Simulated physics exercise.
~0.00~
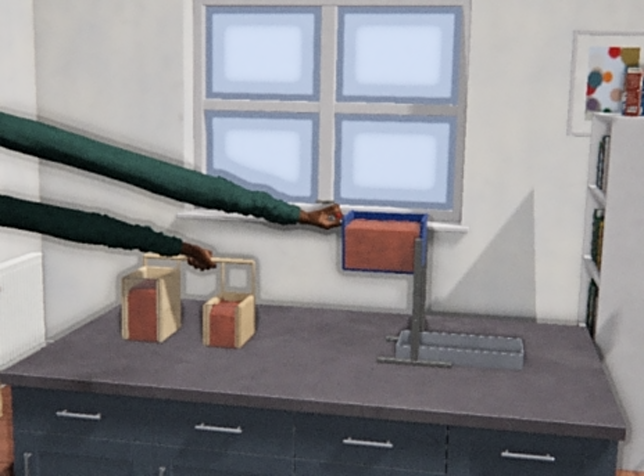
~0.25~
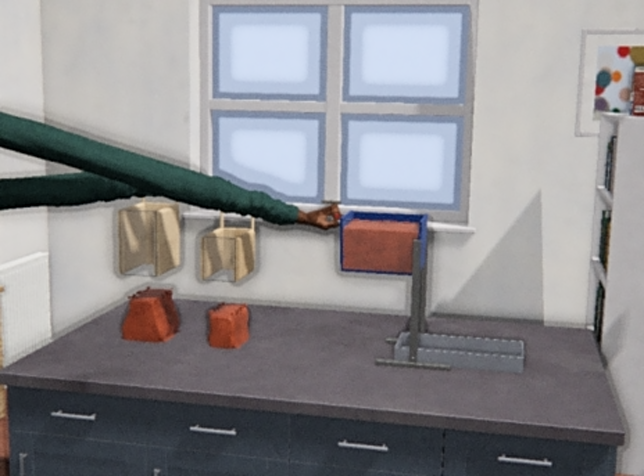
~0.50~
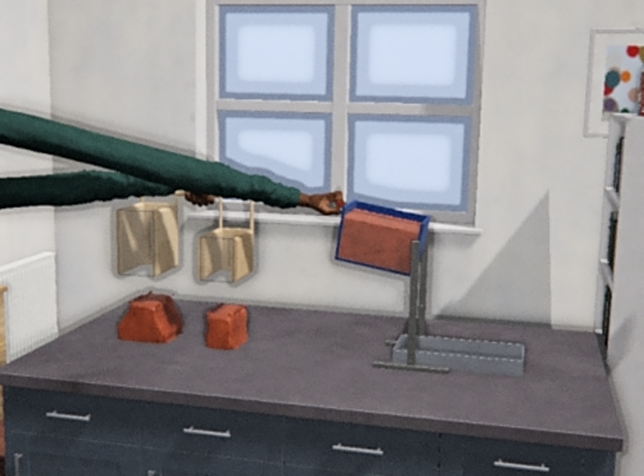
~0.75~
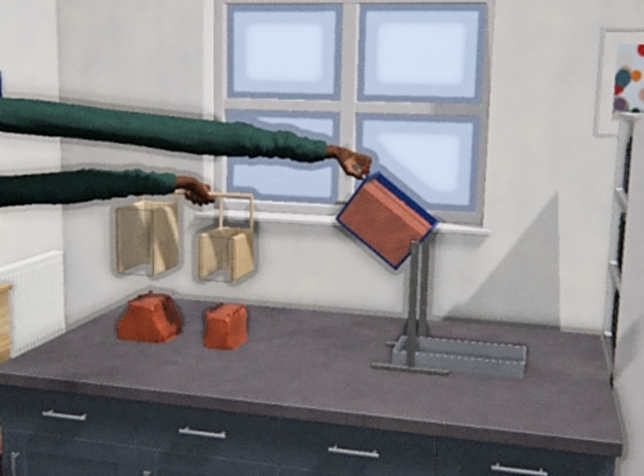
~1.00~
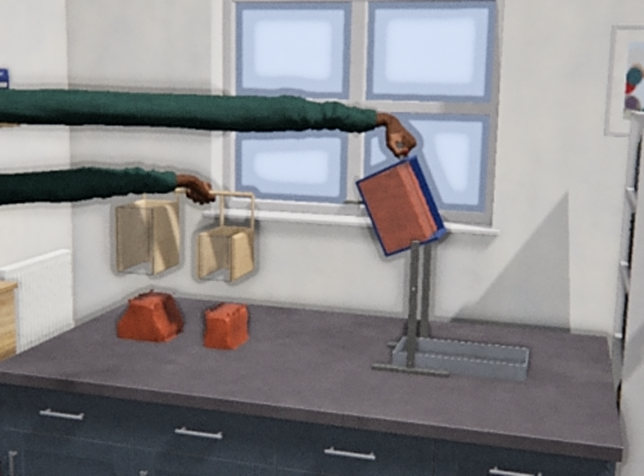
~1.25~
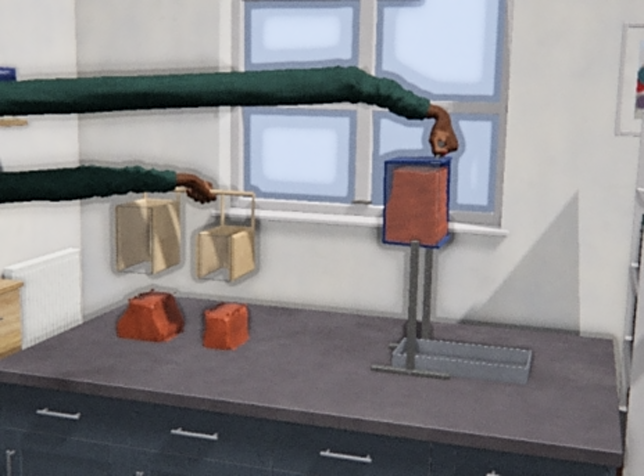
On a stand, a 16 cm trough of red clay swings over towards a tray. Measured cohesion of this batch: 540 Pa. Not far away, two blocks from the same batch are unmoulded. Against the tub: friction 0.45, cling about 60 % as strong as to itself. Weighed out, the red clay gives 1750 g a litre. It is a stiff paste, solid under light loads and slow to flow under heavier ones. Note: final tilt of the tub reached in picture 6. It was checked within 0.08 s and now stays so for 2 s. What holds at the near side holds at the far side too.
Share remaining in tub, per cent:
Near 41 percent.
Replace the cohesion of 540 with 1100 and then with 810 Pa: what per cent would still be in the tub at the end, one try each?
Respectively, close to 40 % and close to 40 %.
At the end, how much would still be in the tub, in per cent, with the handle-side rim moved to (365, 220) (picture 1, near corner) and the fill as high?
Some 70 percent would still be in the tub at the end.
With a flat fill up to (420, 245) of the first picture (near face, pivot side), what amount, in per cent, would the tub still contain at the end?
That gives some 55 %.
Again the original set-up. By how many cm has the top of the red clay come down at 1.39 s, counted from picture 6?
About 5 cm.
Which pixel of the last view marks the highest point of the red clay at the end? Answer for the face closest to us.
Close to pixel (404, 208).
By 1.39 s, the tub is at 89 degrees and holds 78 %.
By 1.56 s, the tub is at 89 degrees and holds 45 %.
By 1.73 s, the tub is at 89 degrees and holds 42 %.
By 1.90 s, the tub is at 89 degrees and holds 41 %.
By 3.25 s, at the end, the tub is at 89 degrees and holds 41 %.
